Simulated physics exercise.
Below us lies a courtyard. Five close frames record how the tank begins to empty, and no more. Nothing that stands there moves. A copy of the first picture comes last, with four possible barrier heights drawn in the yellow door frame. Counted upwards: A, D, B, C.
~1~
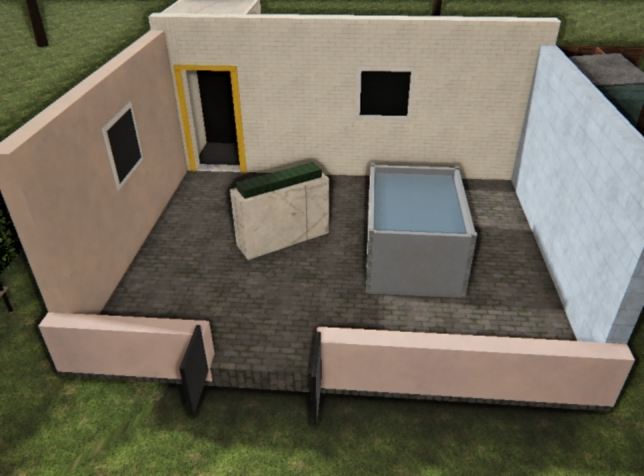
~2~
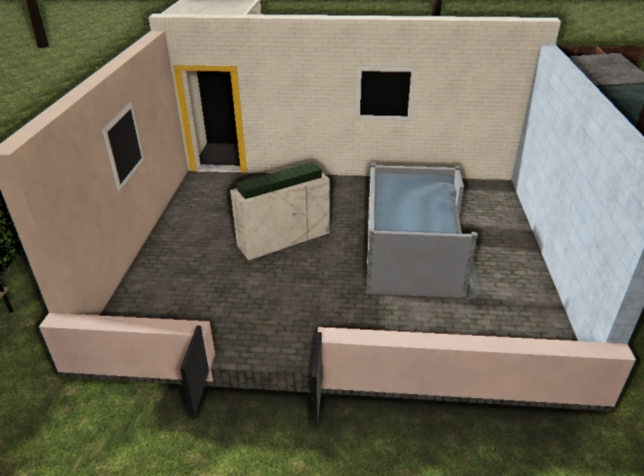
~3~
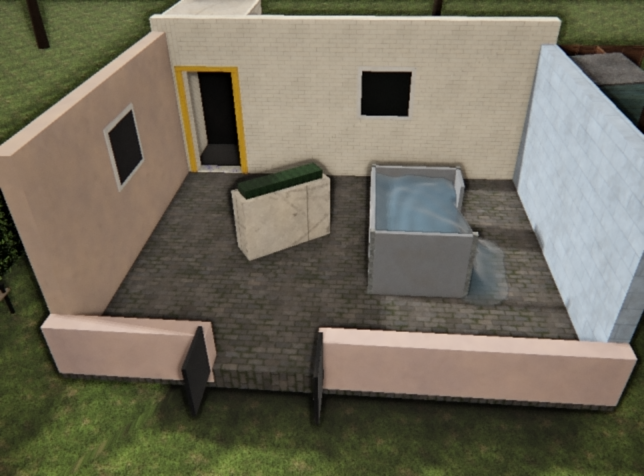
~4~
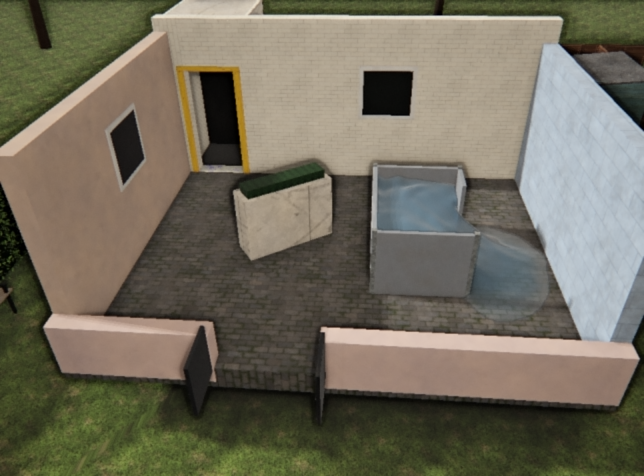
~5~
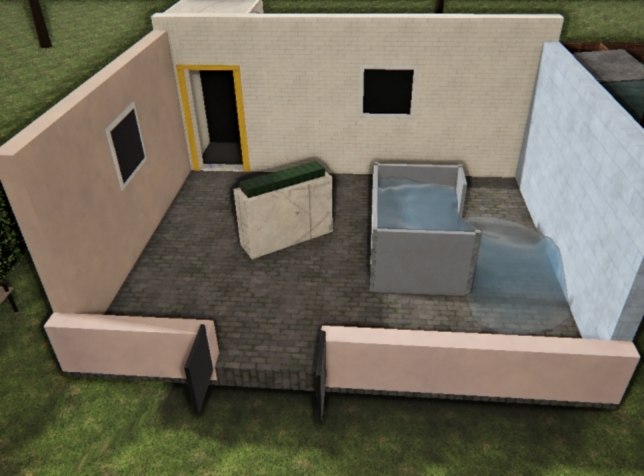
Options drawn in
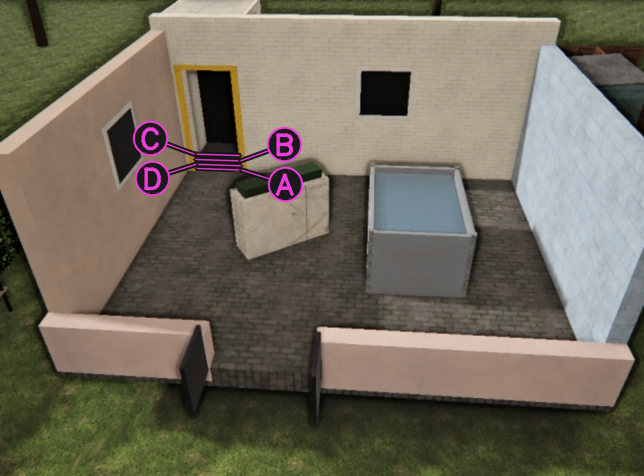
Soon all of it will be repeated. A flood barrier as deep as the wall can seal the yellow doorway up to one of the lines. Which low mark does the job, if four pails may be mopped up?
The answer is line D.
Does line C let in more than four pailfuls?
No, that is safe.
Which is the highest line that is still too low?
That would be A.
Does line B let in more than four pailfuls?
No, not at all.
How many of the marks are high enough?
Three.
In magenta, A at (219, 169); B at (217, 160); C at (217, 154); D at (218, 165); from the bottom up A, D, B, C.
If A is chosen, about 11 bucketfuls get in.
If B is chosen, nothing gets over.
If C is chosen, nothing gets over.
If D is chosen, a splash gets over, under a bucket.
